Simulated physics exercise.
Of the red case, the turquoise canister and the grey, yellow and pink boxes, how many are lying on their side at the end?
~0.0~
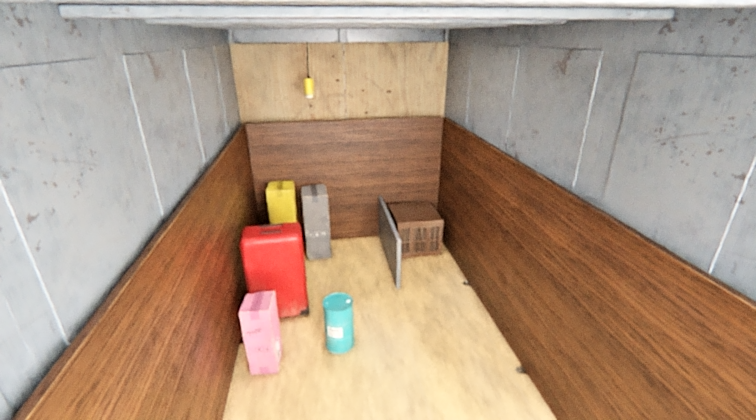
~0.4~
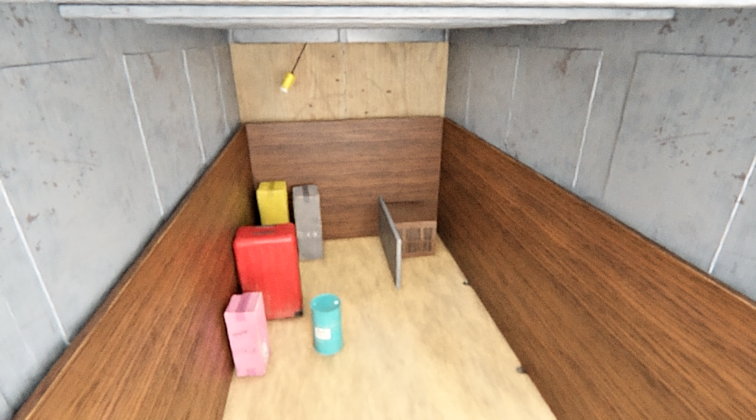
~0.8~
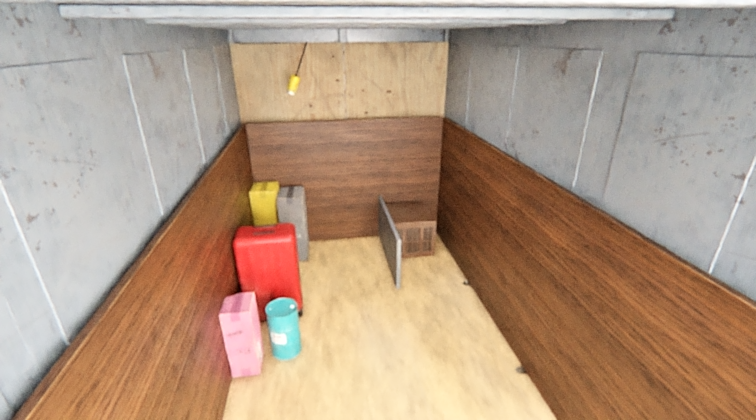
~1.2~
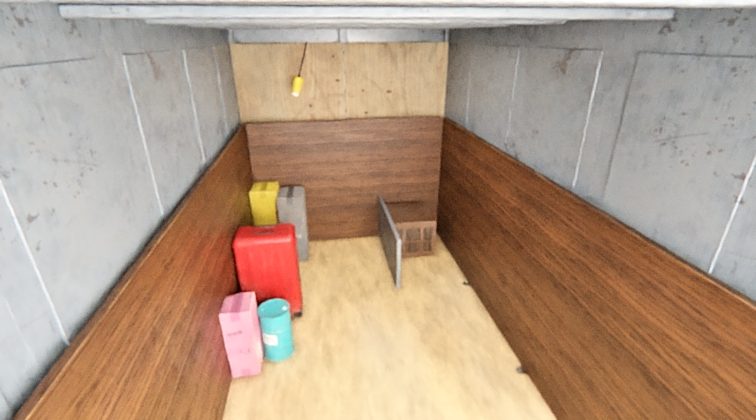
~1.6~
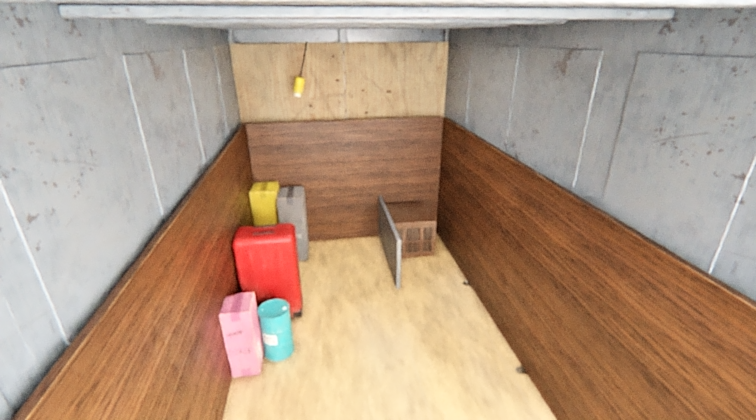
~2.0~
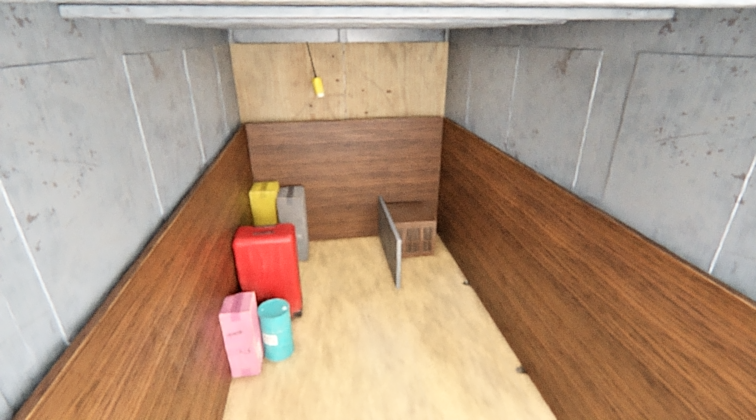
None of them are lying on their side. All five are still standing upright at the end.
